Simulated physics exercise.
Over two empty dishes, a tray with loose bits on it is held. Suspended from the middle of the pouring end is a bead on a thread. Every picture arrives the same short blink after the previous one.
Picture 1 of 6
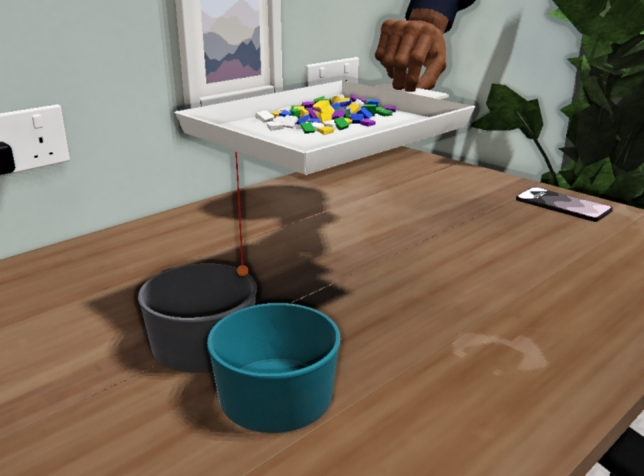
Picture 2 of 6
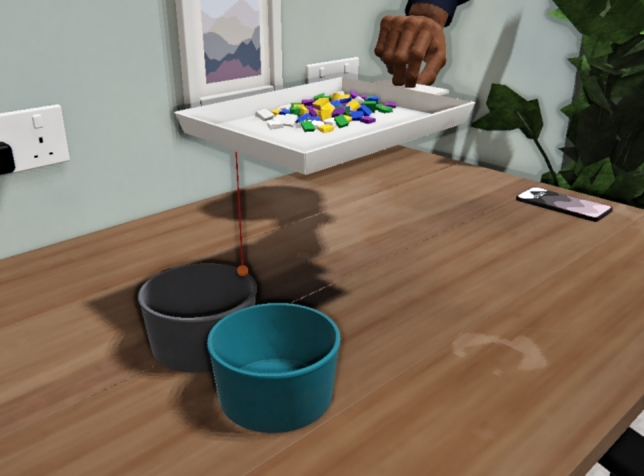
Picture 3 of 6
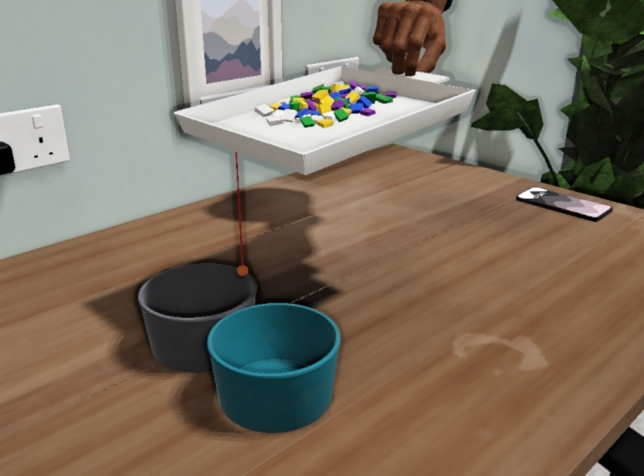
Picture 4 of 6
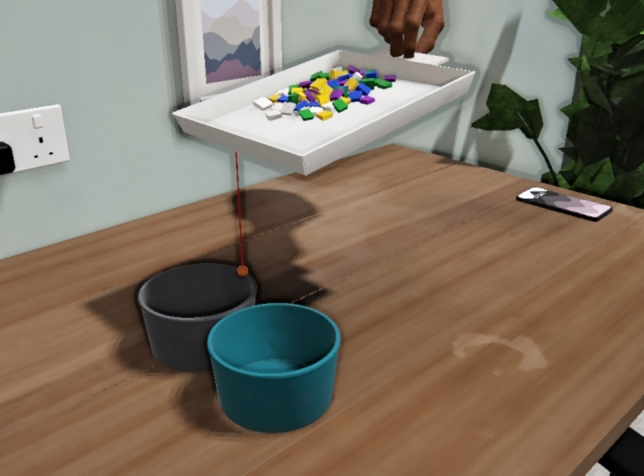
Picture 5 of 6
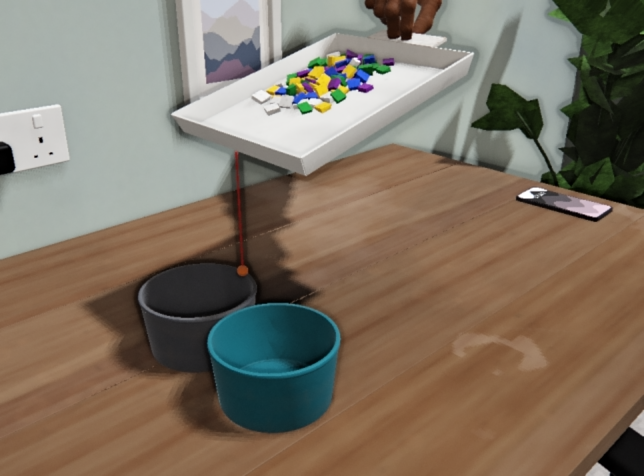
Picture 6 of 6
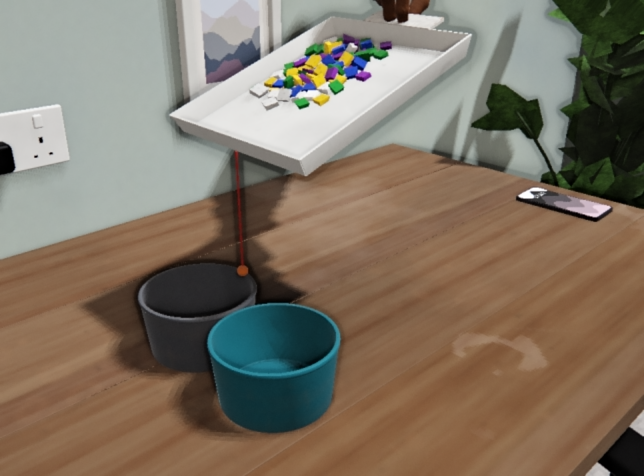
In this clip, a hand at the far end of a white tray of small colourful pieces raises that end, gradually tilting the tray toward the near end, while a gray dish and a teal dish sit empty and still below.
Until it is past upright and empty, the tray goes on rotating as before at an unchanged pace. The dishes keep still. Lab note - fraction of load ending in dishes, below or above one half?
Catch exceeds half.
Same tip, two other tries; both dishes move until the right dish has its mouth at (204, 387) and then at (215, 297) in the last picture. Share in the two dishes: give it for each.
In order: 10 percent and 70 percent.
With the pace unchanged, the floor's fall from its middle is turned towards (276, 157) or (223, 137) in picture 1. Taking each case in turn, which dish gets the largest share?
Outcome by order - one: Right side; two: Left side.
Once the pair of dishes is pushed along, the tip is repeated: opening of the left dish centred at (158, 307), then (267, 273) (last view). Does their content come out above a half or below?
Placing 1: A majority of it. Placing 2: A minority of it.
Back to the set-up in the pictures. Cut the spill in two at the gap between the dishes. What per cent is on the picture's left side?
Share to the left: Near 90 per cent.
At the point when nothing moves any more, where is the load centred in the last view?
Around (193, 346).
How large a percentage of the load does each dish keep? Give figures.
Left dish 70 per cent; right dish 10 per cent.
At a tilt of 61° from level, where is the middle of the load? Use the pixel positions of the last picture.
Load centre: Approx. (223, 125).
Soon, tray tipped steeply; nearly all on the tray; a small part in the air.
A while on, tray tipped right over; about two thirds on the tray; a stray few in the right dish; about a quarter in the left dish; a small part outside both; a small part in the air.
Towards the end, tray tipped past a quarter turn; a small part in the right dish; about two thirds in the left dish; a small part outside both.
Finally, tray tipped past a quarter turn; a small part in the right dish; about two thirds in the left dish; a small part outside both.
